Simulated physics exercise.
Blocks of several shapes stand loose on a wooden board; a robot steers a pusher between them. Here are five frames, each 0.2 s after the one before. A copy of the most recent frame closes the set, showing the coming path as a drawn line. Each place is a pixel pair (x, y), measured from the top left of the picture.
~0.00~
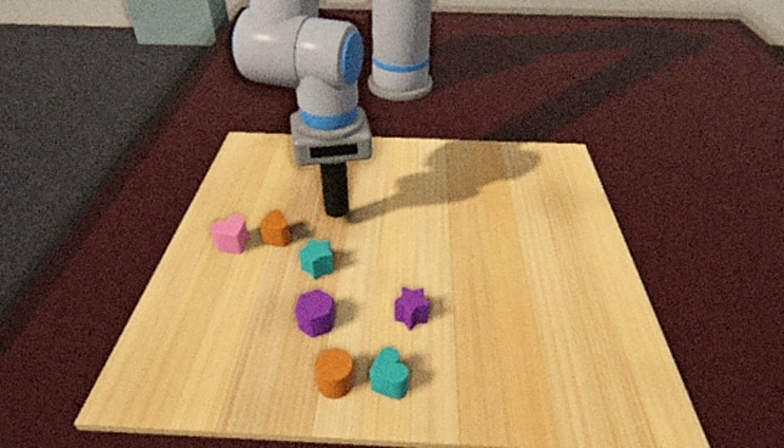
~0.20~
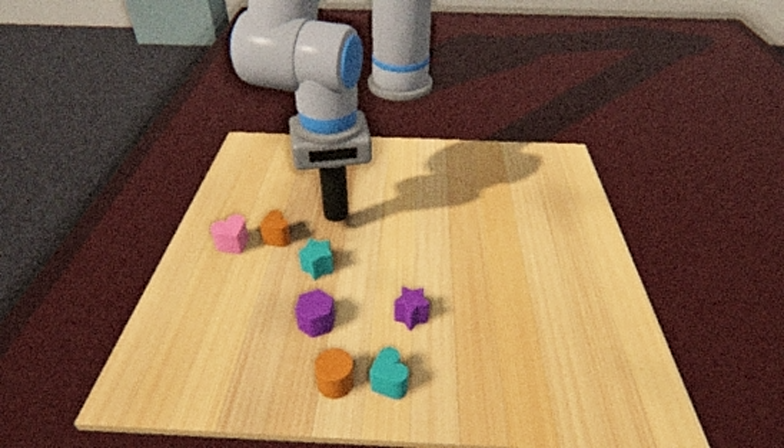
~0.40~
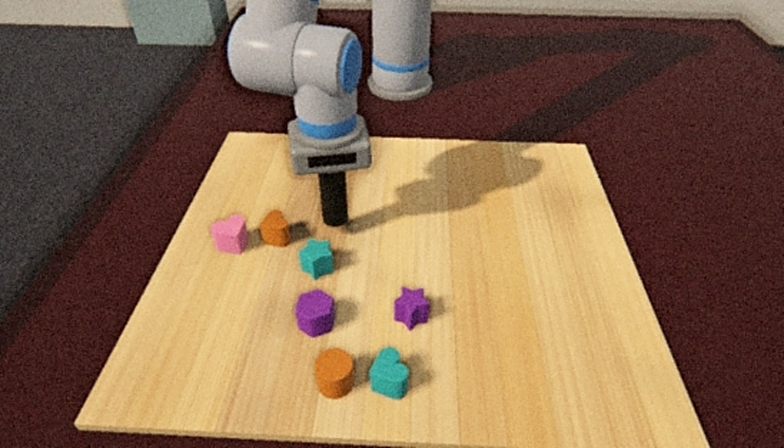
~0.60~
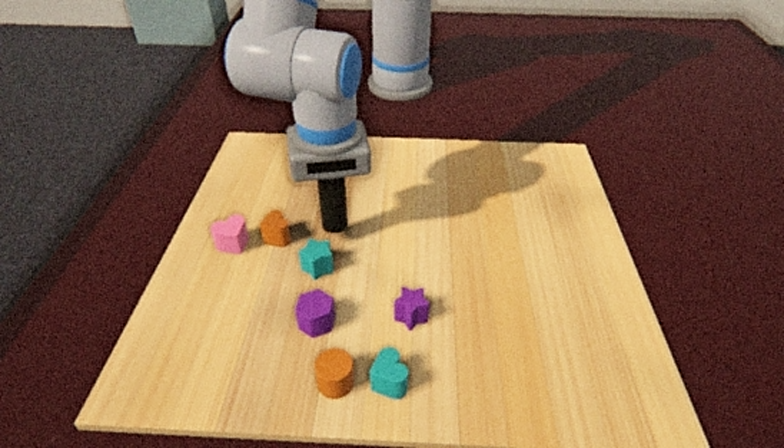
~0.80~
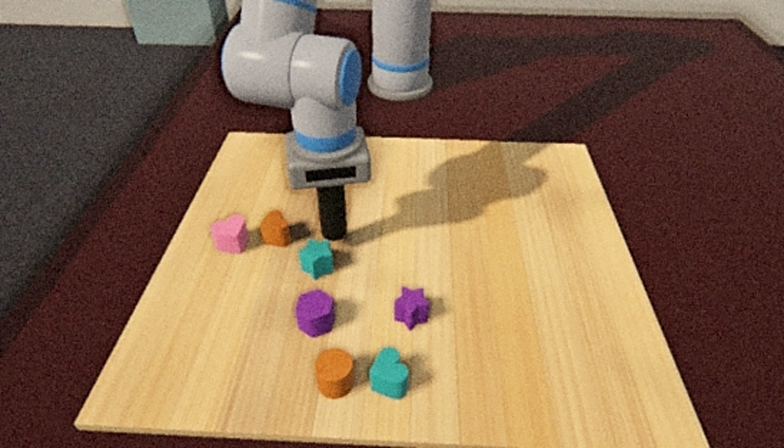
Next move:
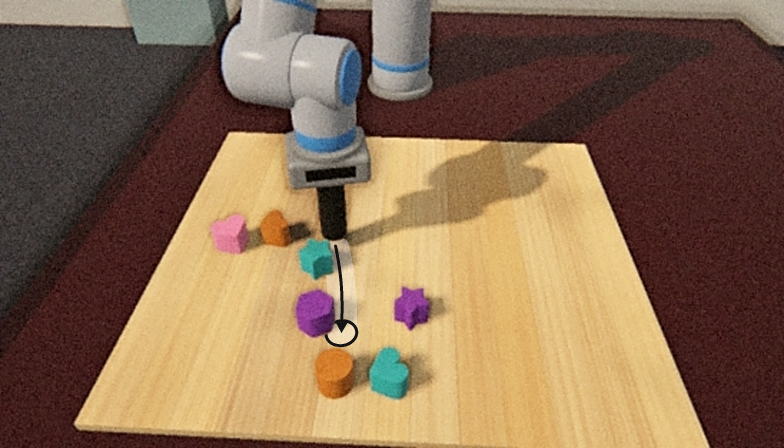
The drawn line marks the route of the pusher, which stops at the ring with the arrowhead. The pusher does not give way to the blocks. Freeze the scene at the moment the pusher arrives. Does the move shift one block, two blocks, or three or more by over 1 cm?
The count is two.
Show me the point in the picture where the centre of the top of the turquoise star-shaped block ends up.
That would be at about pixel (312, 263).
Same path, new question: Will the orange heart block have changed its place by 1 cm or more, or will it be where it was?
By the last moment, the orange heart block will still be in its place.
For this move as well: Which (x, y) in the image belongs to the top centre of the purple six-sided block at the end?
Its top centre is at about (305, 317).
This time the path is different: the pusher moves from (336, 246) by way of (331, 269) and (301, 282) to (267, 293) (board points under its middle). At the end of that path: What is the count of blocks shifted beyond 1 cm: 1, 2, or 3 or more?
The result: One block.
The drawn path runs from (336, 246) via (341, 286), ending at (341, 333).
On the path given first. One third of the way, pusher (339, 258); turquoise star-shaped block (312, 259), turned 60° clockwise.
Two thirds of the way, pusher (341, 287); turquoise star-shaped block (312, 263), turned 85° clockwise.
At the end, pusher (340, 320); orange heart block not moved; purple six-sided block (305, 317), turned 50° clockwise; turquoise star-shaped block (312, 263), turned 85° clockwise; orange cylinder not moved.
